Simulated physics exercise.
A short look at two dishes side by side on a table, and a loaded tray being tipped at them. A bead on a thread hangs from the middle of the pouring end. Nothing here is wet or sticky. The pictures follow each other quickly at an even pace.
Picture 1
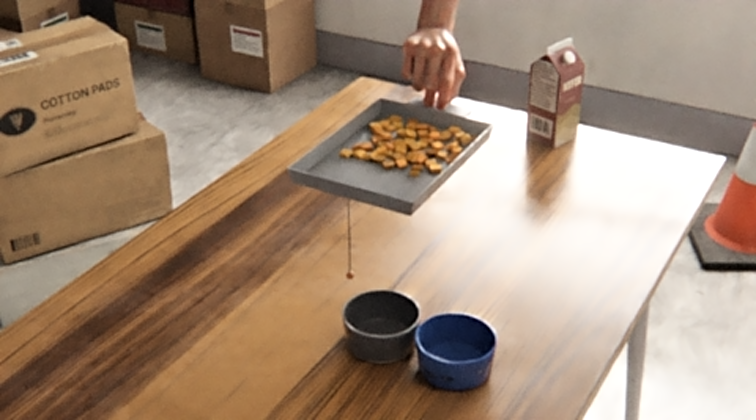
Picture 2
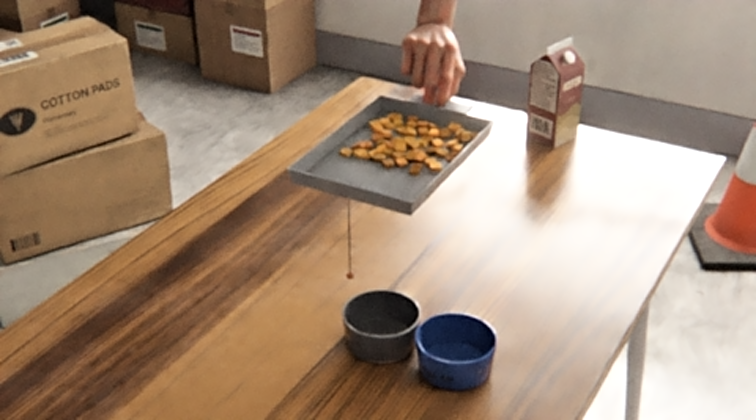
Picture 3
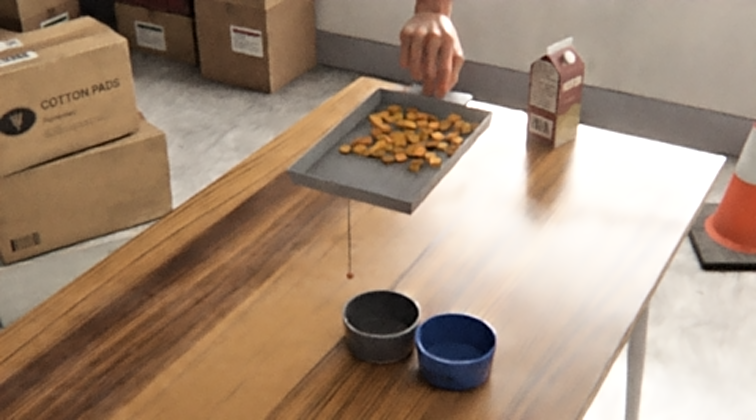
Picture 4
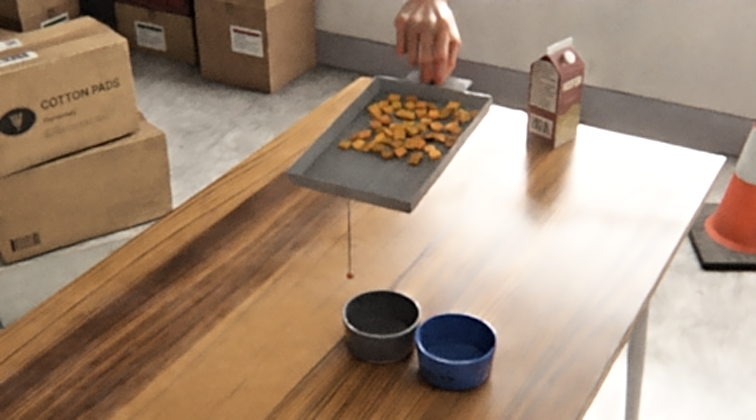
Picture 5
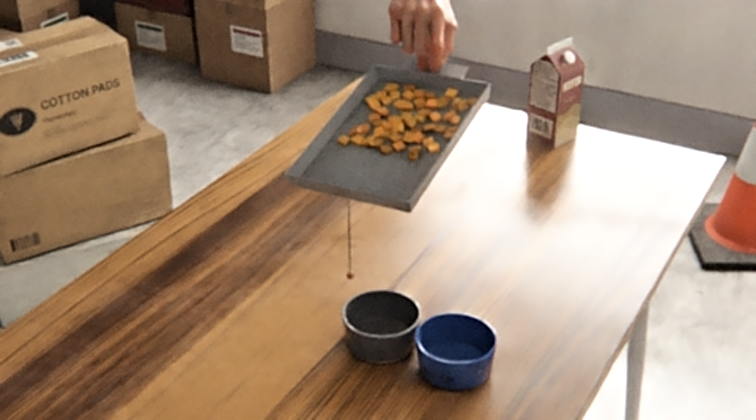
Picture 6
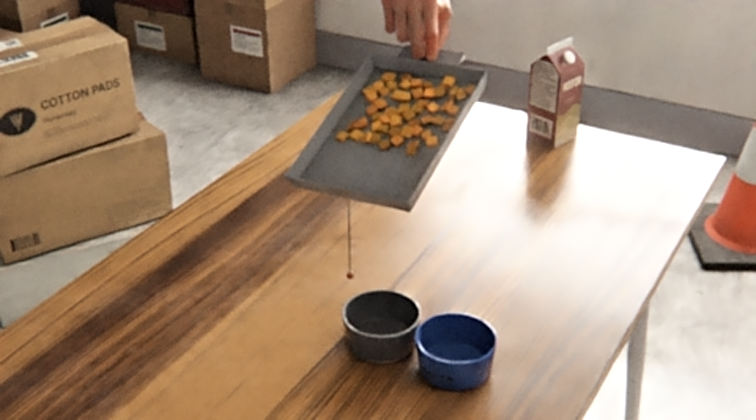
On a wooden table in a storage area with cardboard boxes, a hand holds a gray tray of small orange-brown pieces above a dark gray dish and a blue one. The hand gradually raises the far end, tilting the tray steeper toward the viewer, while the pieces stay bunched in its upper part.
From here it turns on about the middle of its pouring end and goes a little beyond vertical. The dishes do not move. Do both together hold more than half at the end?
They take less than half between them.
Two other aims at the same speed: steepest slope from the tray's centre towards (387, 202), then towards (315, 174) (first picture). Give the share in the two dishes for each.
The first gives 90 %, the second 0 %.
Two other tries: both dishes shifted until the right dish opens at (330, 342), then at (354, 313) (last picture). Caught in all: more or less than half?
The first try: The smaller part. The second: The larger part.
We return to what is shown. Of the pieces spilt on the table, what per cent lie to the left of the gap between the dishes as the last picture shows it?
Roughly 100 in a hundred.
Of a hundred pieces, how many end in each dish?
About: Left dish 10, right dish 0 per cent.
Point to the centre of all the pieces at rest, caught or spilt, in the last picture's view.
Close to (291, 330).
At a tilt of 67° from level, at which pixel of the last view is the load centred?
Around (337, 181).
Shortly afterwards, tray tipped steeply; all but a few on the tray; only a few in the air.
Next, tray tipped past a quarter turn; the bulk on the tray; near a quarter outside both.
Some moments later, tray tipped past a quarter turn; a little in the left dish; all but a few outside both.
In the end, tray tipped past a quarter turn; none at all in the right dish; a little in the left dish; all but a few outside both.
